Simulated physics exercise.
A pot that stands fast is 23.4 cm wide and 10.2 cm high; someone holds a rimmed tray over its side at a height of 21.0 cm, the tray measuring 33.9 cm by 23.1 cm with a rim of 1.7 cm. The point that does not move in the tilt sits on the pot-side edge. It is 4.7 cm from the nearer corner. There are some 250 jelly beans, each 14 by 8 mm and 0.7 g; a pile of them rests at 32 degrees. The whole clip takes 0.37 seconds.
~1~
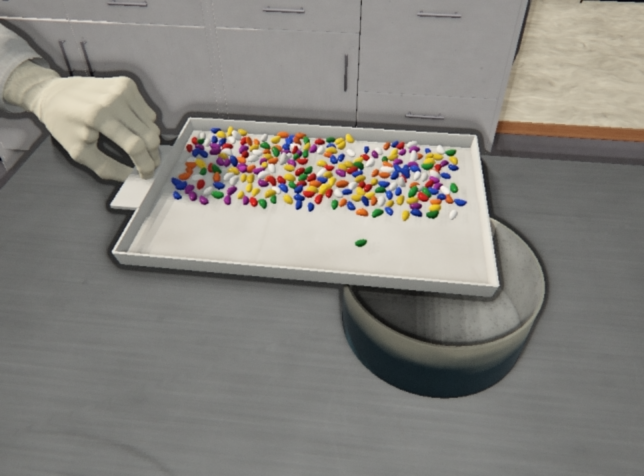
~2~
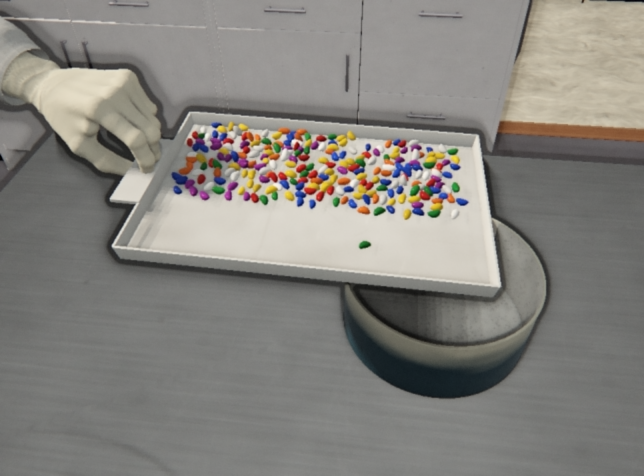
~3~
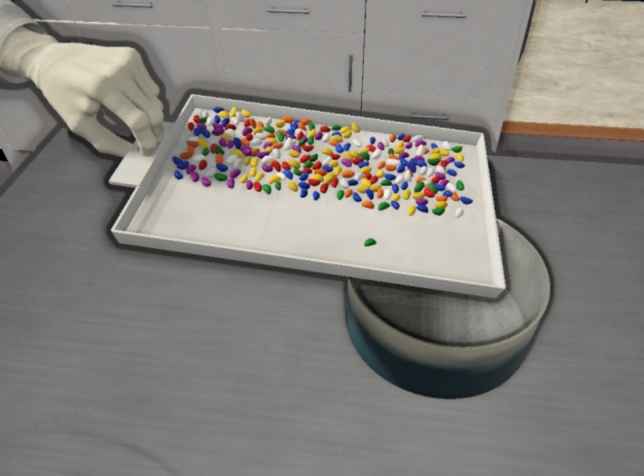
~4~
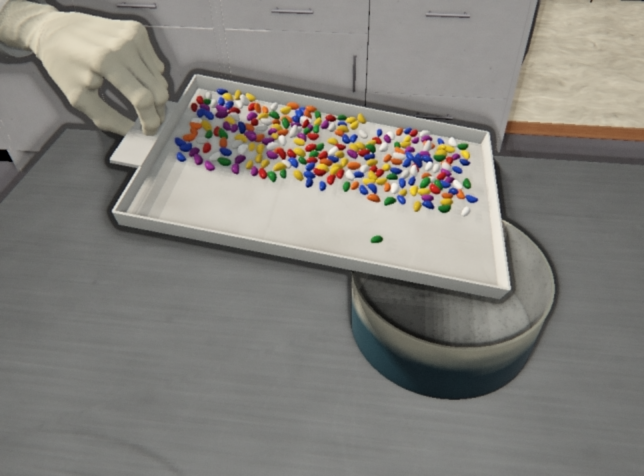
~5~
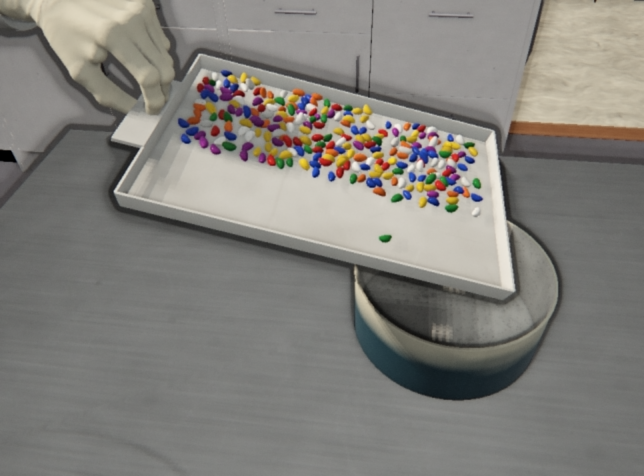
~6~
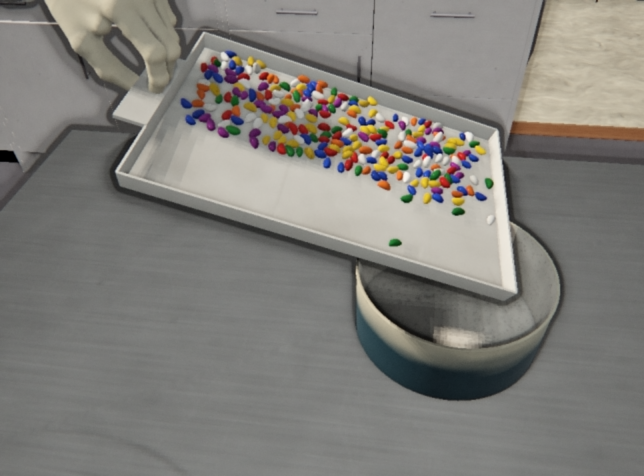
In the video, a gloved hand holds a white rimmed tray of colorful jelly beans partly over a round pot on a gray surface, then steadily raises the tray's left side, tilting it down toward the right.
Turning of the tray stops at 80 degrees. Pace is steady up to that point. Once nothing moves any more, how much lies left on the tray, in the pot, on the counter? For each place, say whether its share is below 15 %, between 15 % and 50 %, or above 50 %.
My prediction: Tray: Medium; pot: Medium; counter: Medium.
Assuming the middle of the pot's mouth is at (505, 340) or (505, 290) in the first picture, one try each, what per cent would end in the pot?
The shares would be near 70 and 75 per cent respectively.
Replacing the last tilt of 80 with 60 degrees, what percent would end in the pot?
Share in the pot: Around 20 %.
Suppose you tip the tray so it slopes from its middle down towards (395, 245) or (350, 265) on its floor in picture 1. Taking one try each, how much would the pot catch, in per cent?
The share comes to about 0 in a hundred, then about 0 in a hundred.
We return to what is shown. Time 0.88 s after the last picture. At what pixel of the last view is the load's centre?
Load centre est.: (517, 220) px.
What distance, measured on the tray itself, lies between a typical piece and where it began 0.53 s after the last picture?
Displacement on the tray: About 15 cm.
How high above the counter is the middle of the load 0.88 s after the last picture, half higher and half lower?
Some 22 cm.
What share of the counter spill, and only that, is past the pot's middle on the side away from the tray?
Some 100 per cent.
Then, 0.53 s after the last picture, tilt 47 degrees; the tray holds 100 %, the pot 0 %.
Then, 0.88 s after the last picture, tilt 67 degrees; the tray holds 60 %, the pot 10 %.
Then, 1.32 s after the last picture, tilt 80 degrees; the tray holds 40 %, the pot 25 %.
In the end, tray 25 %, pot 40 %, counter 30 %.
